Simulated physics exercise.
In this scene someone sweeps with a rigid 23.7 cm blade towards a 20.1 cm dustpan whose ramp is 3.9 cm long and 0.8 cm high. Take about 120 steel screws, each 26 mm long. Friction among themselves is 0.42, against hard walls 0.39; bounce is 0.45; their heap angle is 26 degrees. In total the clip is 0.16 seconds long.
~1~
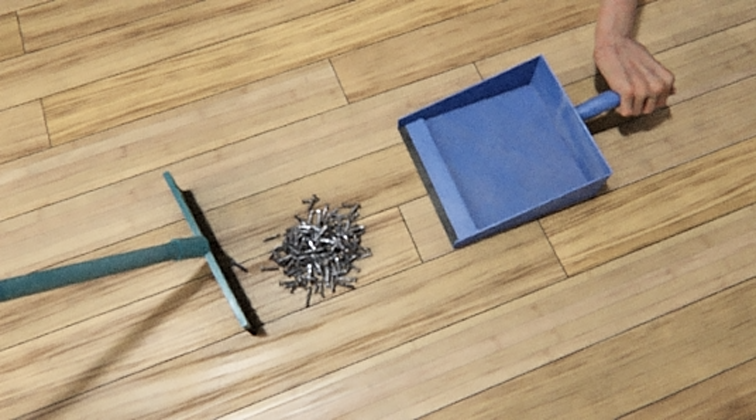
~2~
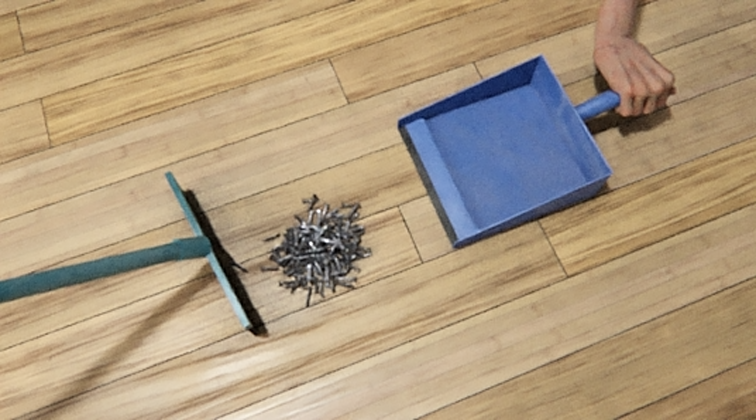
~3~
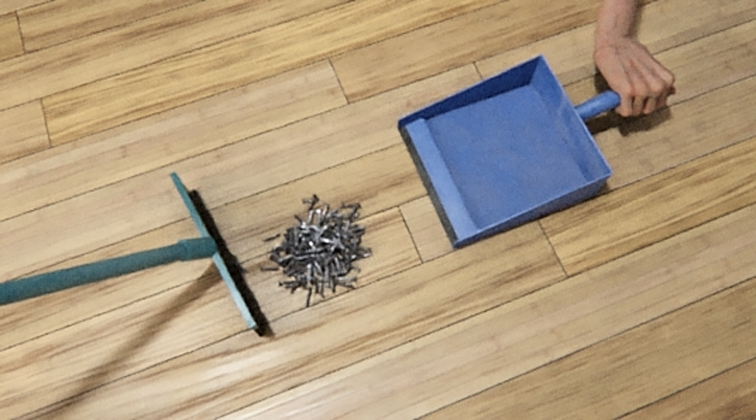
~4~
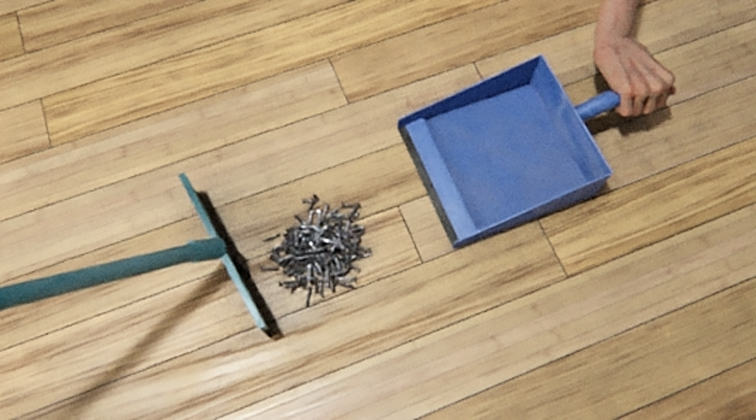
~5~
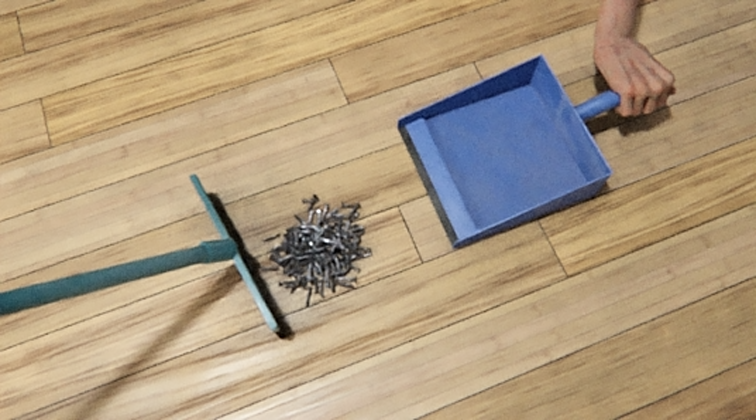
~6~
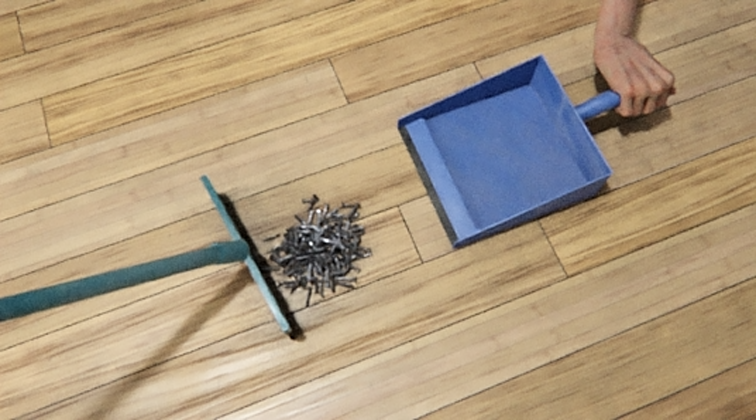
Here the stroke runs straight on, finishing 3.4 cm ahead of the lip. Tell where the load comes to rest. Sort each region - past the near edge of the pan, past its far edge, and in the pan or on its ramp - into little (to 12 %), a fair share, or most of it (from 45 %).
Past the pan's near side: A fair share, past the pan's far side: Little, in the pan or on its ramp: Little.
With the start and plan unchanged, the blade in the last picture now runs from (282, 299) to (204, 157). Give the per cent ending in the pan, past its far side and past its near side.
You'd see pan at 20, far at 0 and near at 5.
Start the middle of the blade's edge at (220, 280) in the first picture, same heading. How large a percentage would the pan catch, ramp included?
About 5 per cent.
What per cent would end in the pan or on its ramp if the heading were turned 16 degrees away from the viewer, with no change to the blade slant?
That gives near 5 in a hundred.
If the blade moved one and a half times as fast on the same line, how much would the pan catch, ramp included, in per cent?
Some 5 %.
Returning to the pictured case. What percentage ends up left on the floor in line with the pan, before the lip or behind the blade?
Share there: About 80 %.
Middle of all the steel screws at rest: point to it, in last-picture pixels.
Approximately (417, 227) in the last picture.
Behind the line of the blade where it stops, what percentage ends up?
Around 10 in a hundred.
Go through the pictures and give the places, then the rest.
The first picture shows blade from (246, 325) to (169, 178), moved 0.0 cm, 0 of the pieces shifted so far; middle of the pieces at (323, 253); pan at (506, 156).
The second picture shows blade from (247, 325) to (171, 178), moved 0.2 cm, 0 of the pieces shifted so far; middle of the pieces at (323, 253).
The third picture shows blade from (253, 326) to (176, 179), moved 0.9 cm, 0 of the pieces shifted so far; middle of the pieces at (323, 253).
The fourth picture shows blade from (263, 327) to (185, 179), moved 2.1 cm, 1 of the pieces shifted so far; middle of the pieces at (323, 253).
The fifth picture shows blade from (275, 328) to (195, 181), moved 3.6 cm, 1 of the pieces shifted so far; middle of the pieces at (323, 253).
The sixth picture shows blade from (287, 329) to (206, 182), moved 5.1 cm, 1 of the pieces shifted so far; middle of the pieces at (323, 253); pan at (506, 156).
Then, 0.25 s after the last picture, middle of the blade 16 cm from the lip; 0 % over the lip, far side 0 %, near side 5 %.
Then, 0.42 s after the last picture, middle of the blade 9 cm from the lip; 0 % over the lip, far side 0 %, near side 15 %.
Then, 0.71 s after the last picture, middle of the blade 5 cm from the lip; 0 % over the lip, far side 0 %, near side 20 %.
In the end, near side 20 %, far side 0 %, pan 0 %, in front of the lip or behind the blade 80 %.
